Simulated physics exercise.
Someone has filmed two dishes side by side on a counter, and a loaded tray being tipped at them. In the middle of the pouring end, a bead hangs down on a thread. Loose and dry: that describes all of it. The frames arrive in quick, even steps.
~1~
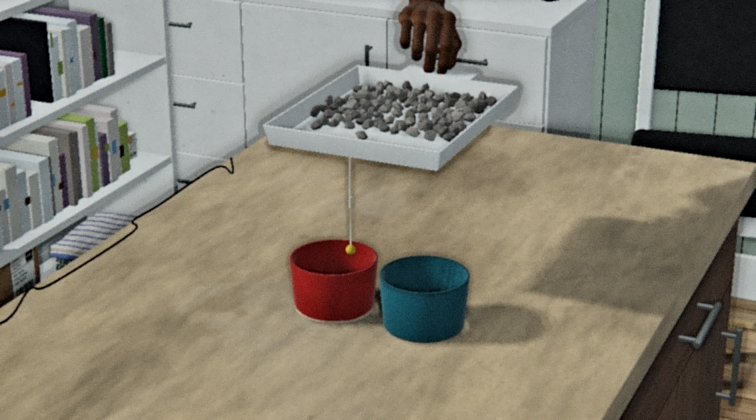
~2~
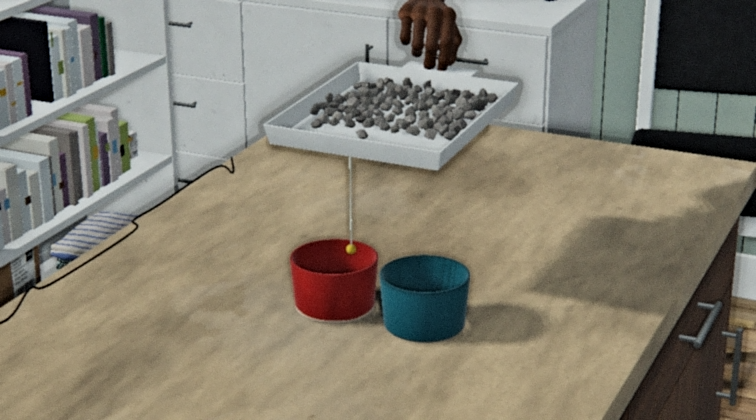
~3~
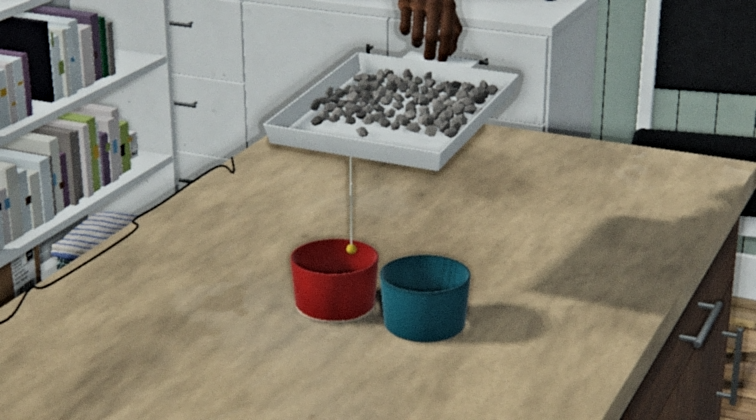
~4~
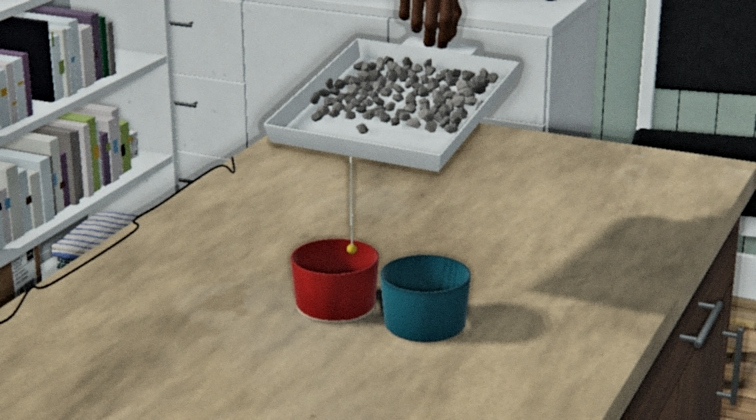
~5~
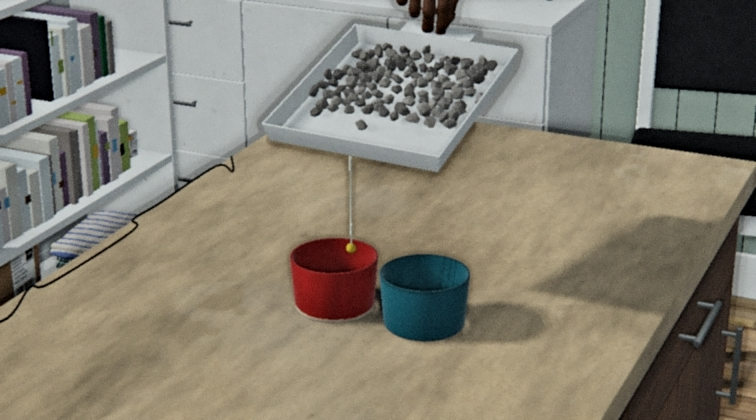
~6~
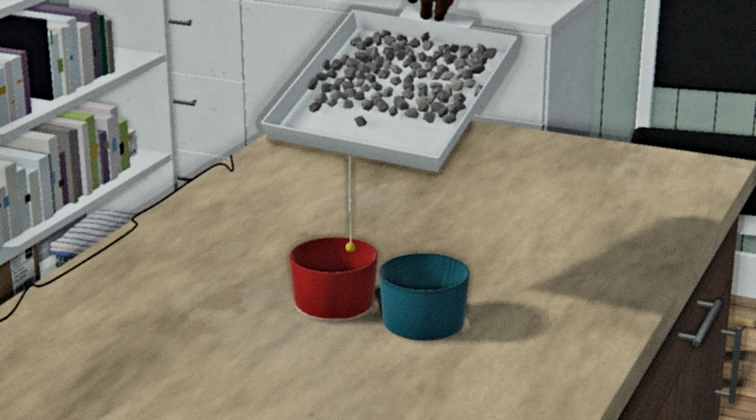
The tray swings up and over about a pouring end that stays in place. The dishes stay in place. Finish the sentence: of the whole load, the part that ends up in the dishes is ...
... less than half.
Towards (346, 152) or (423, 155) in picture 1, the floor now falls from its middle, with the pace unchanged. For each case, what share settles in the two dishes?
Respectively close to 0 and 80 in a hundred.
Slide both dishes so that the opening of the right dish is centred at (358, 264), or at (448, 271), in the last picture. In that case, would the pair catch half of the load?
Result, first setup: The minor share; second setup: The minor share.
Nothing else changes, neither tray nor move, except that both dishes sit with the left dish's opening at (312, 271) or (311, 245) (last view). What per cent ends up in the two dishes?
In order, 80 % and 0 %.
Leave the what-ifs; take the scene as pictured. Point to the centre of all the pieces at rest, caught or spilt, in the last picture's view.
(352, 348).
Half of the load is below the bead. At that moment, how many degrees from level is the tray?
110 degrees.
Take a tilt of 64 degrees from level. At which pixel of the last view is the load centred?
Near the pixel (364, 140).
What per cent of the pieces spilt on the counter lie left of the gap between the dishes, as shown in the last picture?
Near 70 %.
Soon after the last picture, tray tipped steeply; most on the tray; a small part in the air.
A little later, tray tipped past a quarter turn; about half on the tray; a stray few in the right dish; about half outside both; a small part in the air.
Later still, tray tipped past a quarter turn; a small part in the right dish; a stray few in the left dish; most outside both.
At rest, tray tipped past a quarter turn; a small part in the right dish; a stray few in the left dish; most outside both.
